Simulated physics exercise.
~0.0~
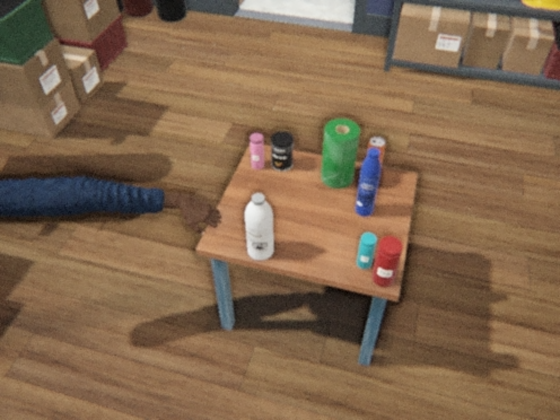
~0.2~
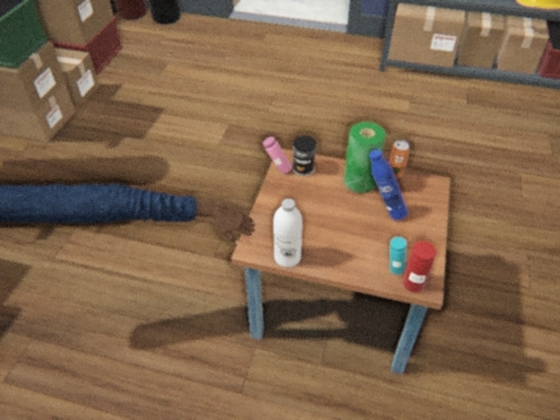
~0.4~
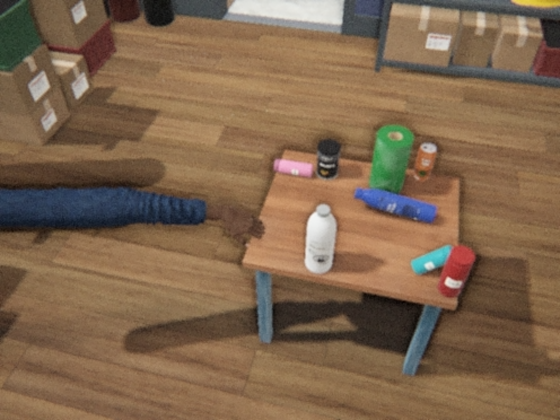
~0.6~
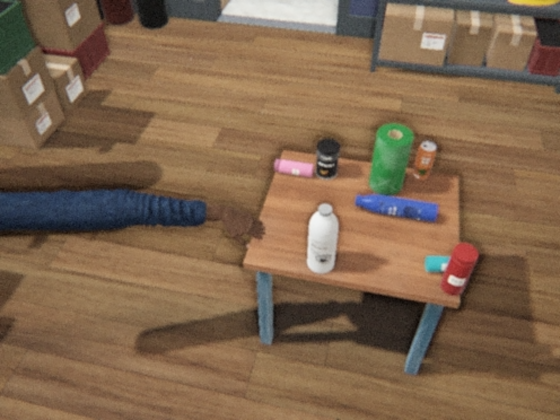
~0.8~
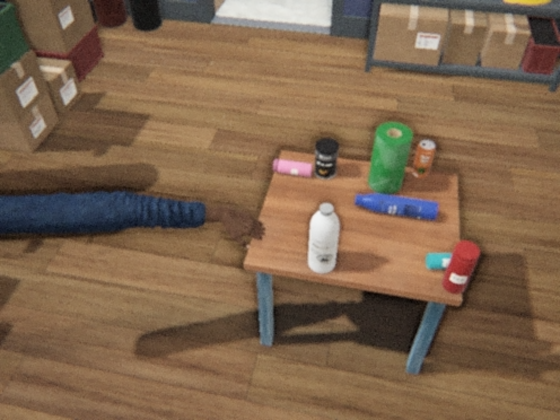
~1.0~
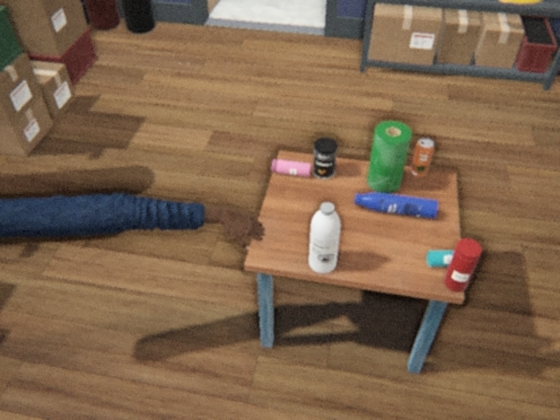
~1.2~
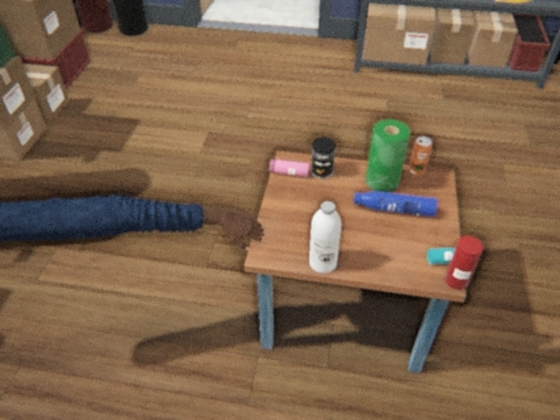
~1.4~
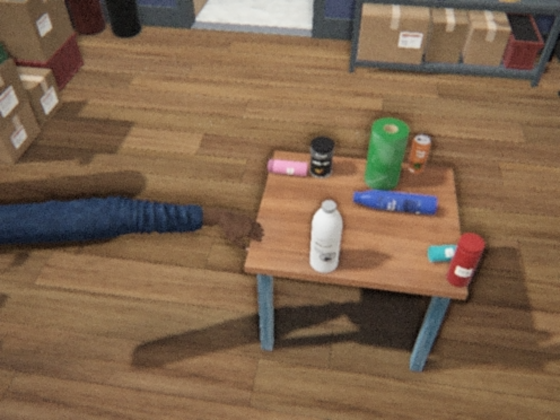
Arm shoving a small wooden table to the right, toppling the pink, blue and turquoise containers, which stay lying on top.
